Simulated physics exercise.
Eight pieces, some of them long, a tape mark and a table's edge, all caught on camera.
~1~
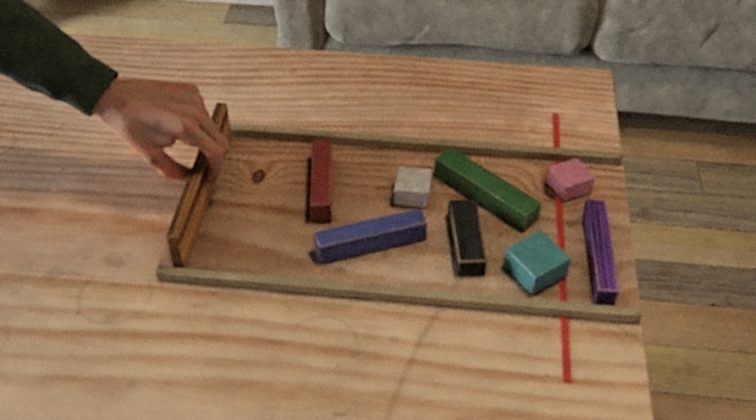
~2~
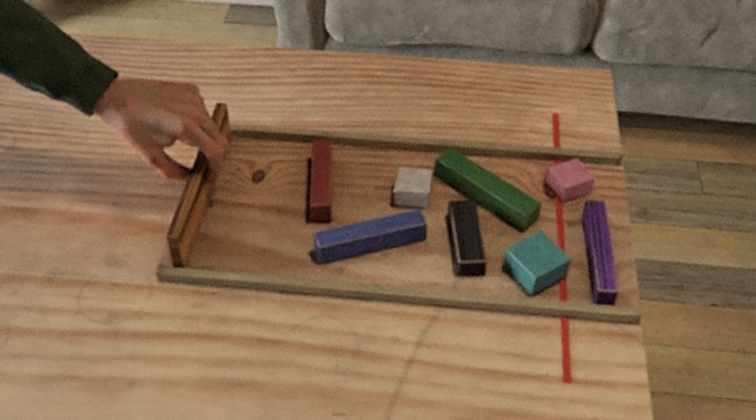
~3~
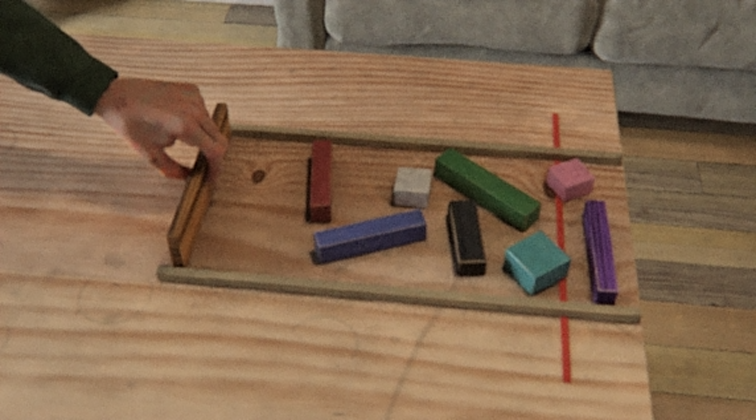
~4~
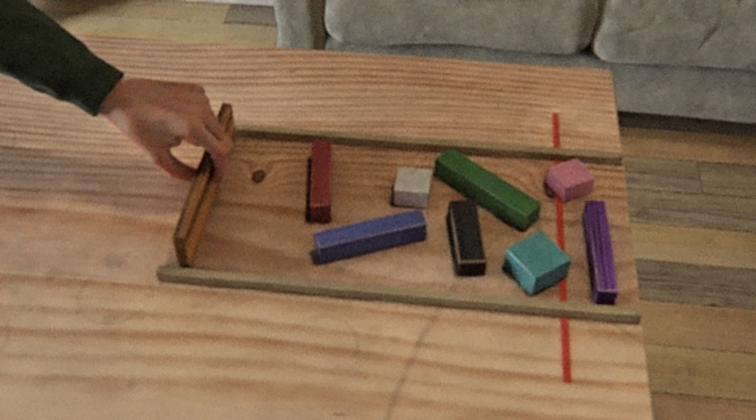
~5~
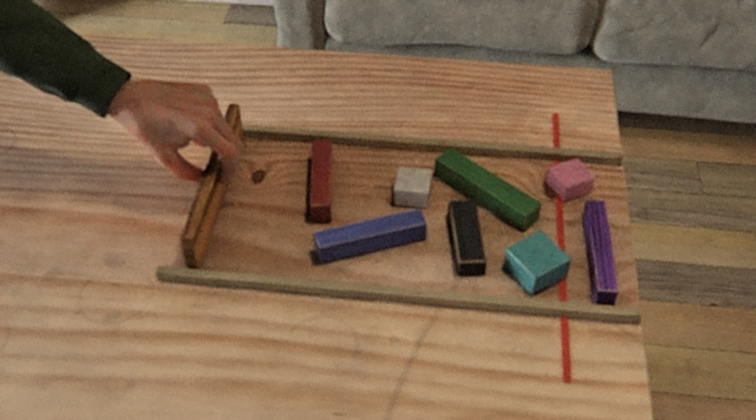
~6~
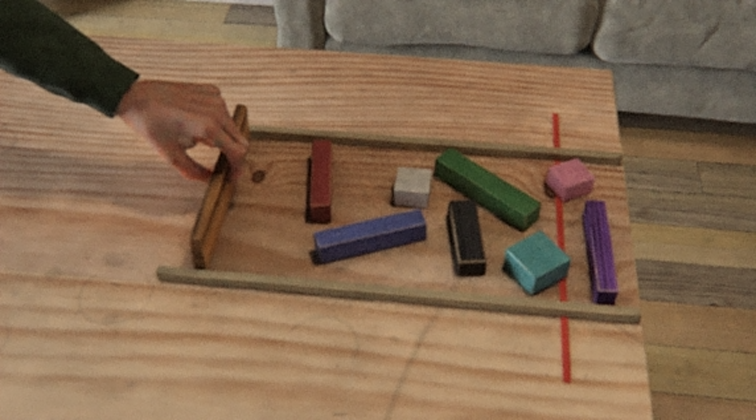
A hand slid an upright wooden board a short way to the right between two rails on a table, while the eight colored blocks in front of it, some near a red tape line, stayed still.
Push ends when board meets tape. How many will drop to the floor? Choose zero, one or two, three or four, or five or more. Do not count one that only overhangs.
Three or four.
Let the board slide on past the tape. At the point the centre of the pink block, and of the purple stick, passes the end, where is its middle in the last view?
Approx. (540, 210) / approx. (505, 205) for the other.
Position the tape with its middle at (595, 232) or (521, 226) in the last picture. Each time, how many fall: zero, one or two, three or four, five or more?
In order, you'd get more than four falling, then either one or two.
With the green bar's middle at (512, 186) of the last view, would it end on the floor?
So it does not drop, then.
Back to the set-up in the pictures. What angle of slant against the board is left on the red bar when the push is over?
Somewhere near 0 degrees, I'd say.
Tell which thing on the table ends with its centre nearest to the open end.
The one in question is the green bar.
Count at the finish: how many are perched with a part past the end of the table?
The total here is 3.
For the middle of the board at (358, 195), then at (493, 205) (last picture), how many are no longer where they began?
Tally: First 3; then 8.
Soon after, none off yet; purple stick at rest near (600, 251); pink block at rest near (570, 180); turquoise block at rest near (537, 262).
At rest, the number that fall off is three or four; fallen, turquoise block, pink block and purple stick.
